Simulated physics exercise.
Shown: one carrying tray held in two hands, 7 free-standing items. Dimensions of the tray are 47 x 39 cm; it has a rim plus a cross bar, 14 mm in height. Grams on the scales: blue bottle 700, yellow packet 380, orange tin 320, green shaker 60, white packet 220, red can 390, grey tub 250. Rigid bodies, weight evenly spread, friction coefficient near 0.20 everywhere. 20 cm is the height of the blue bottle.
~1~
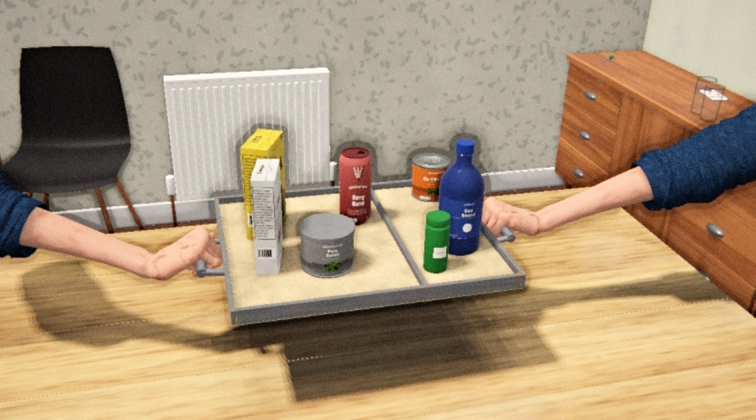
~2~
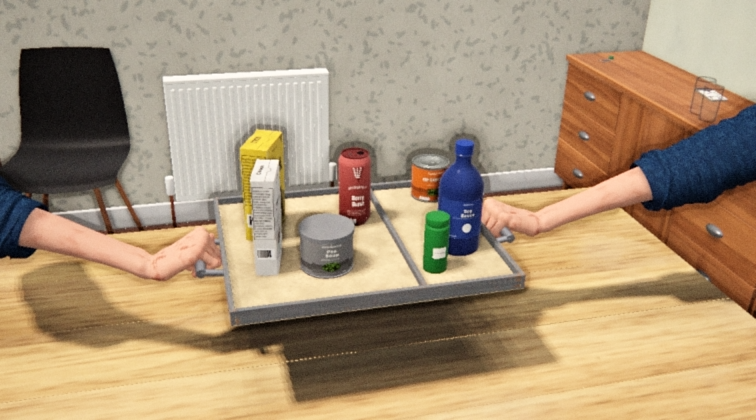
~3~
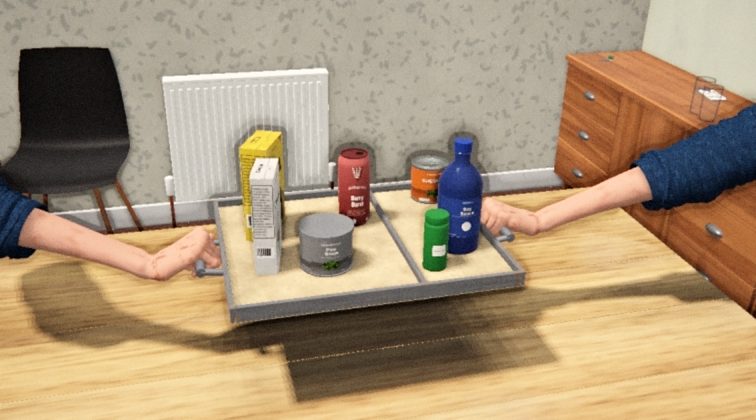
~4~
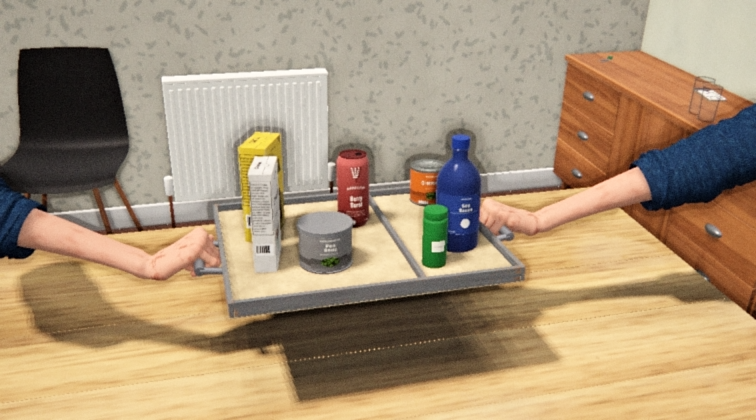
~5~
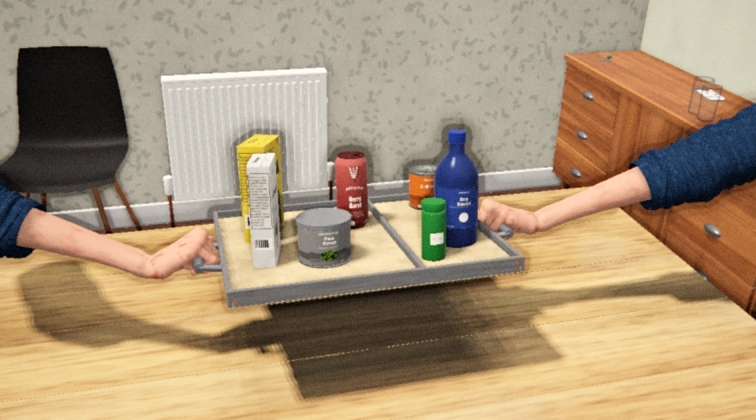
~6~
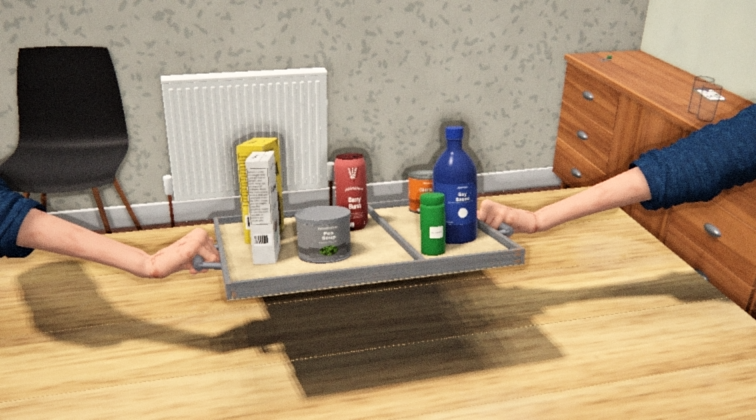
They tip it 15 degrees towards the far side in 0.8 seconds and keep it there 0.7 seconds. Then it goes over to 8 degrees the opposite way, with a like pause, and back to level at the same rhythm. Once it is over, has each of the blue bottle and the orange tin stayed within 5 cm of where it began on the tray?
The blue bottle moves away; the orange tin stays in place.
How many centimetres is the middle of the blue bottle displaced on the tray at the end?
I'd put it at about 16 centimetres.
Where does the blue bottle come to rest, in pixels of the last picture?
Close to (421, 162).
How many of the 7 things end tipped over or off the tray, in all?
I make it 2.
Then, 0.50 s past the last view, tray tilted 15°, far edge down; blue bottle shifted 9 cm near (437, 174); yellow packet tipped 5° against what carries it; white packet shifted 10 cm.
Then, 0.90 s past the last view, tray tilted 15°, far edge down; red can now off the tray; blue bottle shifted 16 cm near (418, 170); green shaker tipped 15° against what carries it.
Then, 1.40 s past the last view, tray level; green shaker now off the tray; blue bottle shifted 16 cm near (421, 161); grey tub shifted 23 cm.
Finally, off the tray, green shaker and red can; not toppled but over 5 cm from the start, blue bottle, yellow packet, white packet and grey tub; the last one still in place (within 5 cm). In the last view, blue bottle near (421, 162), orange tin near (431, 176).
